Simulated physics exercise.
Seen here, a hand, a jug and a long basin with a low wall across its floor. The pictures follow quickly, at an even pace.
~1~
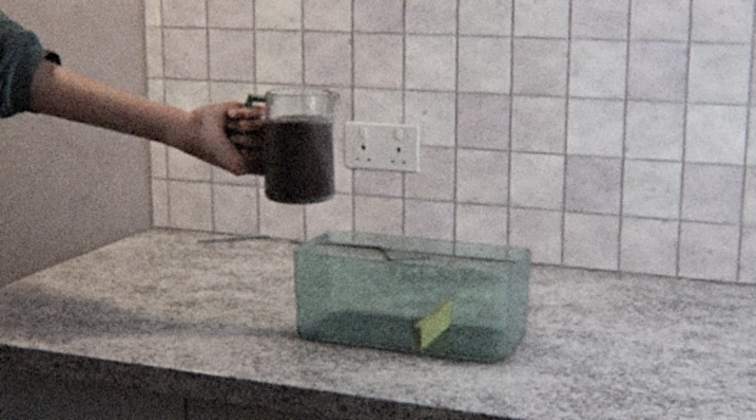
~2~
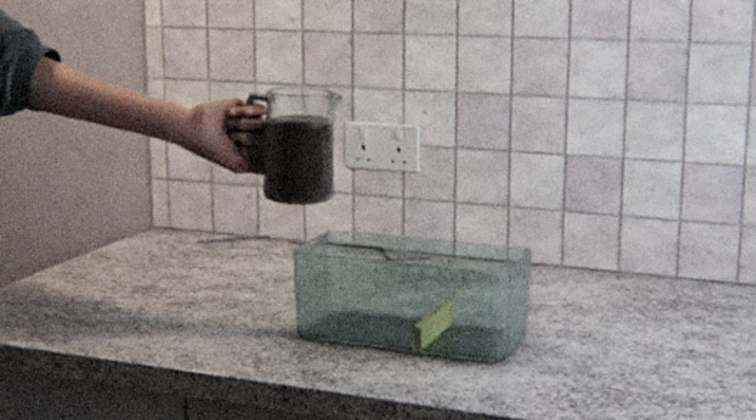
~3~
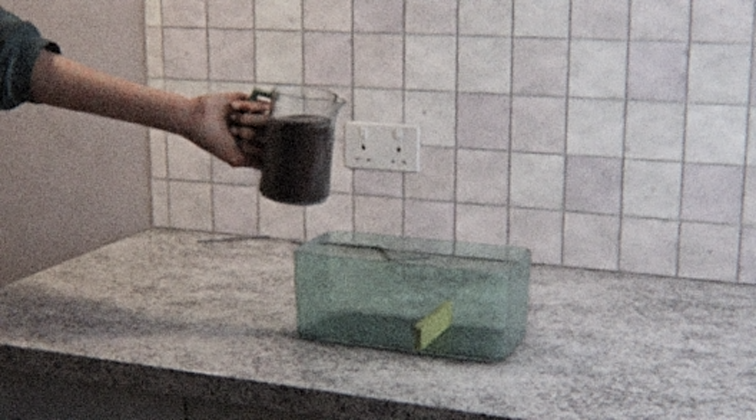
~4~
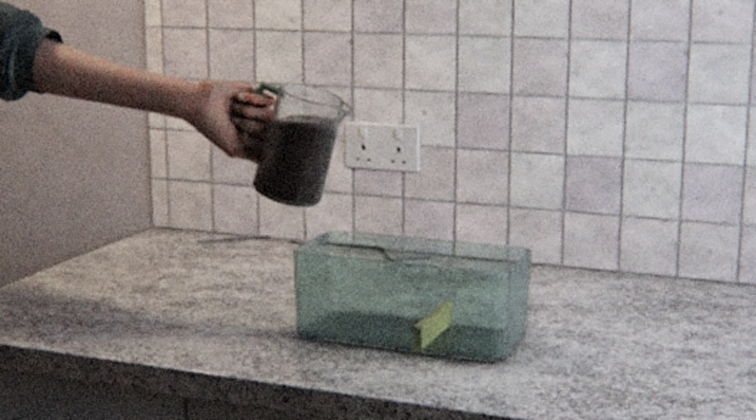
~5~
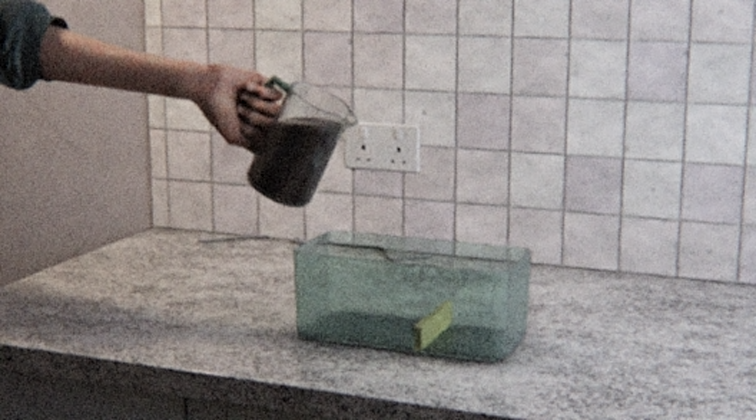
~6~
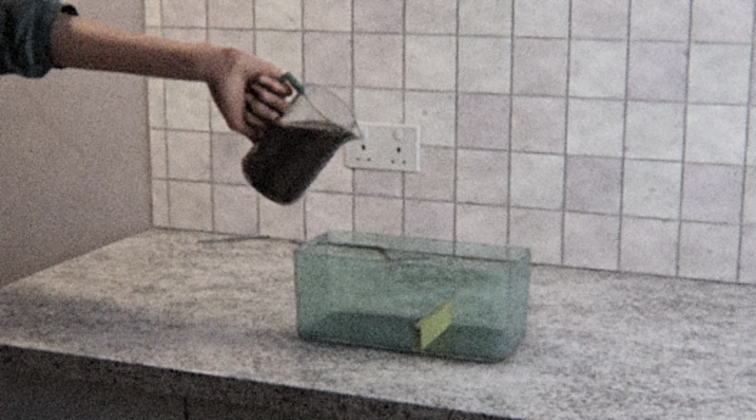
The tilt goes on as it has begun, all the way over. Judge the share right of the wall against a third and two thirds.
It comes to not even a third.
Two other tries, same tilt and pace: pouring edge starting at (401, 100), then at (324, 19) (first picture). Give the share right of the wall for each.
The first gives 75 %, the second 15 %.
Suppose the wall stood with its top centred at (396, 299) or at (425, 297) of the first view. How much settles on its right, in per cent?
First some 75, then 5 per cent.
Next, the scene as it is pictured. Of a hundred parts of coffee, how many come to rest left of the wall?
It comes to 85 per cent or so.
A moment on, the tilt is 88° and 80 per cent is still to pour, 5 is left of the wall and 0 right of it.
Next, the tilt is 94° and 45 per cent is still to pour, 34 is left of the wall and 0 right of it.
Then the tilt is 94° and 22 per cent is still to pour, 61 is left of the wall and 4 right of it.
Later the tilt is 94° and 12 per cent is still to pour, 76 is left of the wall and 5 right of it.
At rest 86 per cent lies left of the wall, 9 right of it and 4 outside.
